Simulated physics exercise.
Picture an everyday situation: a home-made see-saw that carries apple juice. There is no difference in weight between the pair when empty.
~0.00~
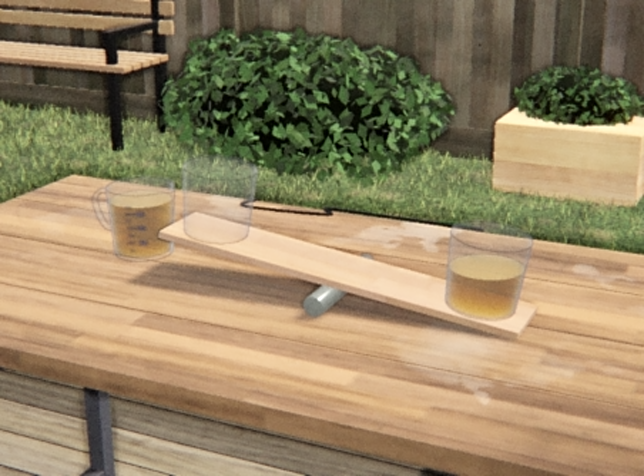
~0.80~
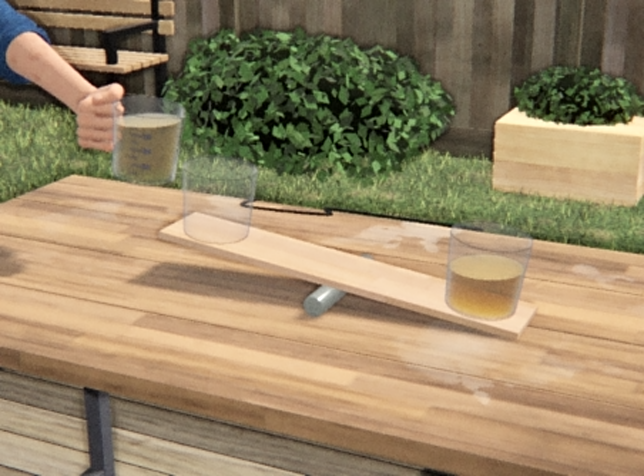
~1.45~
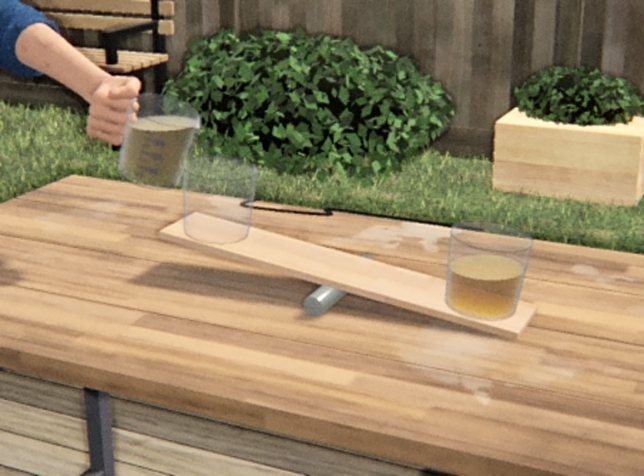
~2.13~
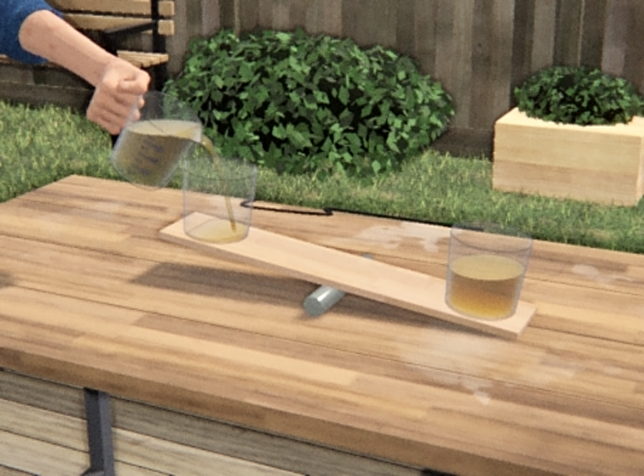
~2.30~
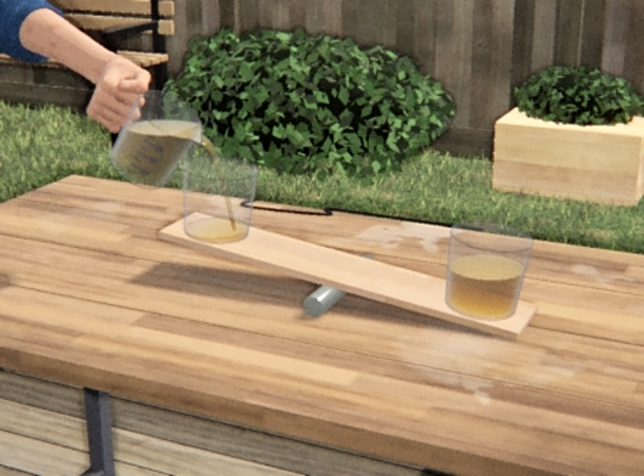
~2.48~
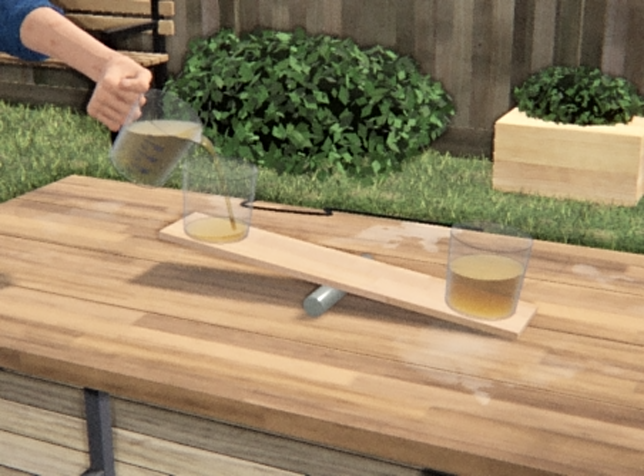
In a grassy backyard with a wooden fence and leafy bushes, a fixed view looks slightly down on a wooden table. A pale plank slopes down to the right over a grey round bar, with an empty clear tub on its raised left end, a tub of golden juice on its low right end, and a jug beside it. A hand lifts the jug, leans it over the left tub and pours a thin stream, leaving a shallow layer while the plank stays still.
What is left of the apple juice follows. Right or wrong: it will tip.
Right.
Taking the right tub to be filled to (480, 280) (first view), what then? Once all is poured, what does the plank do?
Result after the pour: It reverses its tilt.
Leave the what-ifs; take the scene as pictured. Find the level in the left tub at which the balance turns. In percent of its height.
My estimate is near 55 percent.
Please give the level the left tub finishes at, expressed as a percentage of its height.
Close to 75 in every hundred of its height.
By 6.5 s, the left tub is about a third full; the plank leans as before.
By 9.7 s, the left tub is about two thirds full; the plank has swung over, and that end is down.
By 12.5 s, the left tub is about three quarters full; the plank has swung over, and that end is down.
